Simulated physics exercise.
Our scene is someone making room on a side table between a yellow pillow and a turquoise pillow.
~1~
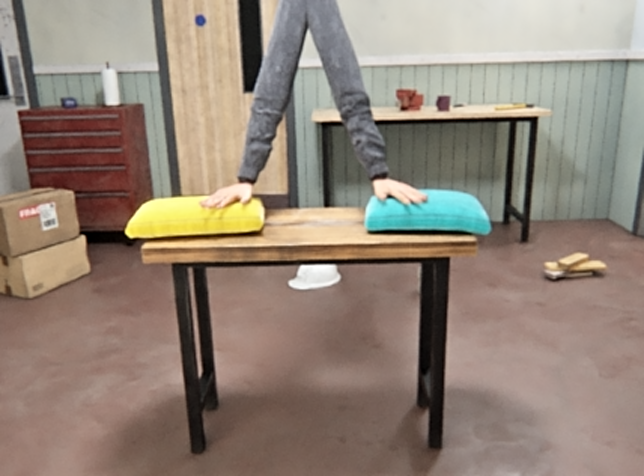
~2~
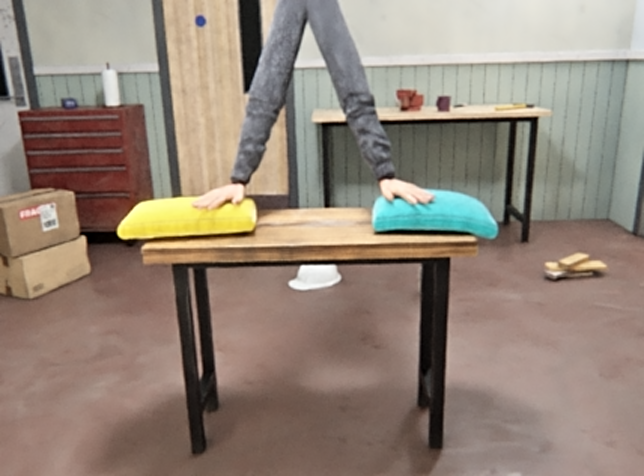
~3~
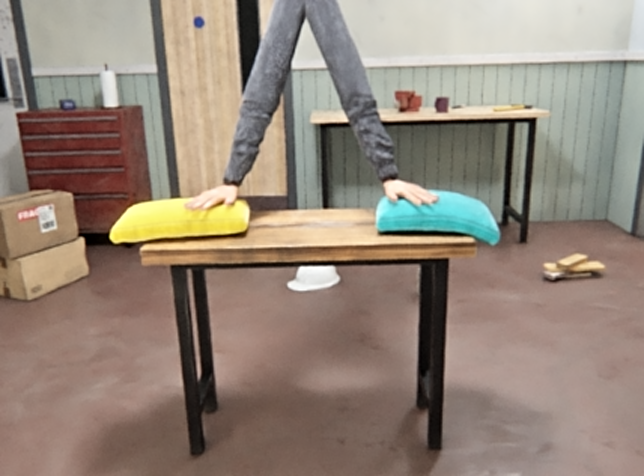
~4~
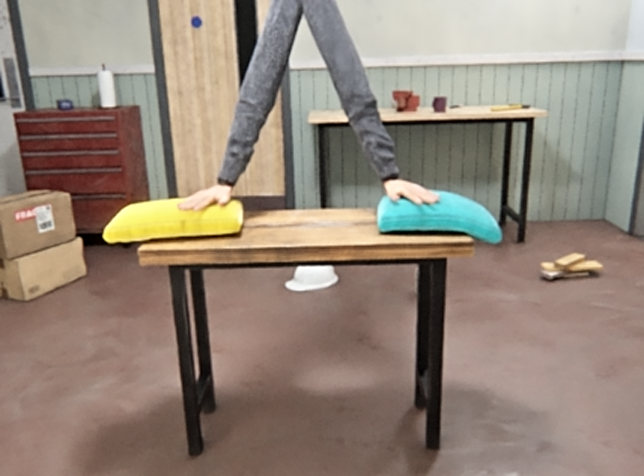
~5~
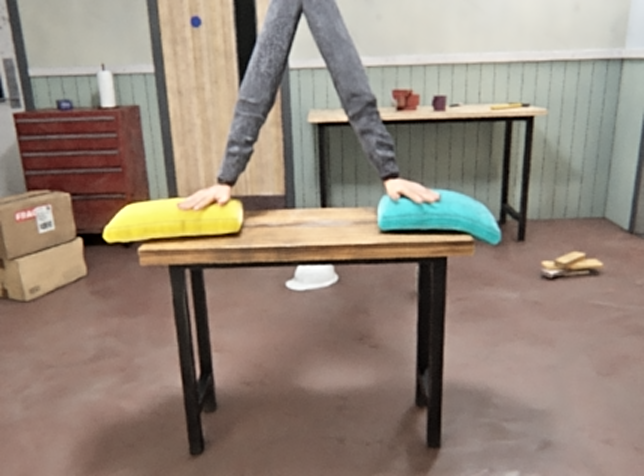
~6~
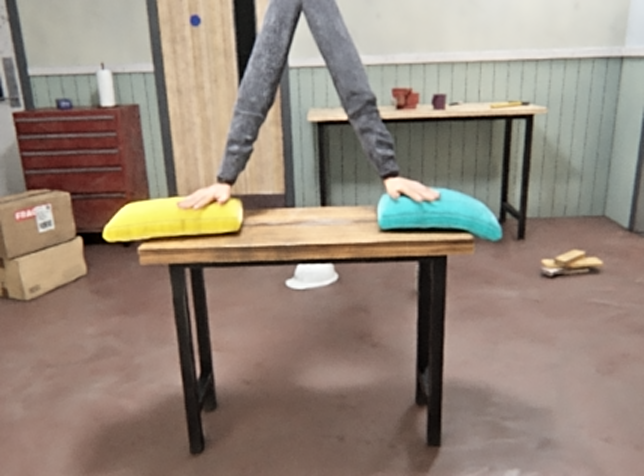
Two grey-sleeved arms reach down from above and press a yellow pillow at left and a turquoise pillow at right on a wooden table with black legs. The view is from the front in a workshop-like room, with a red drawer chest, cardboard boxes and a back bench behind. The hands slide the pillows slightly apart, their outer ends drooping past the edges, then stay still as the view shifts barely.
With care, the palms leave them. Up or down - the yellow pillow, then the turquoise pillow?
In the end I expect the yellow pillow will stay put once the hands are gone. I expect the turquoise pillow will stay put once the hands are gone.
Then, 0.58 s after the last picture, yellow pillow lying still; turquoise pillow lying still.
At rest, yellow pillow lying still; turquoise pillow lying still. The yellow pillow stays up there and the turquoise pillow remains on top.
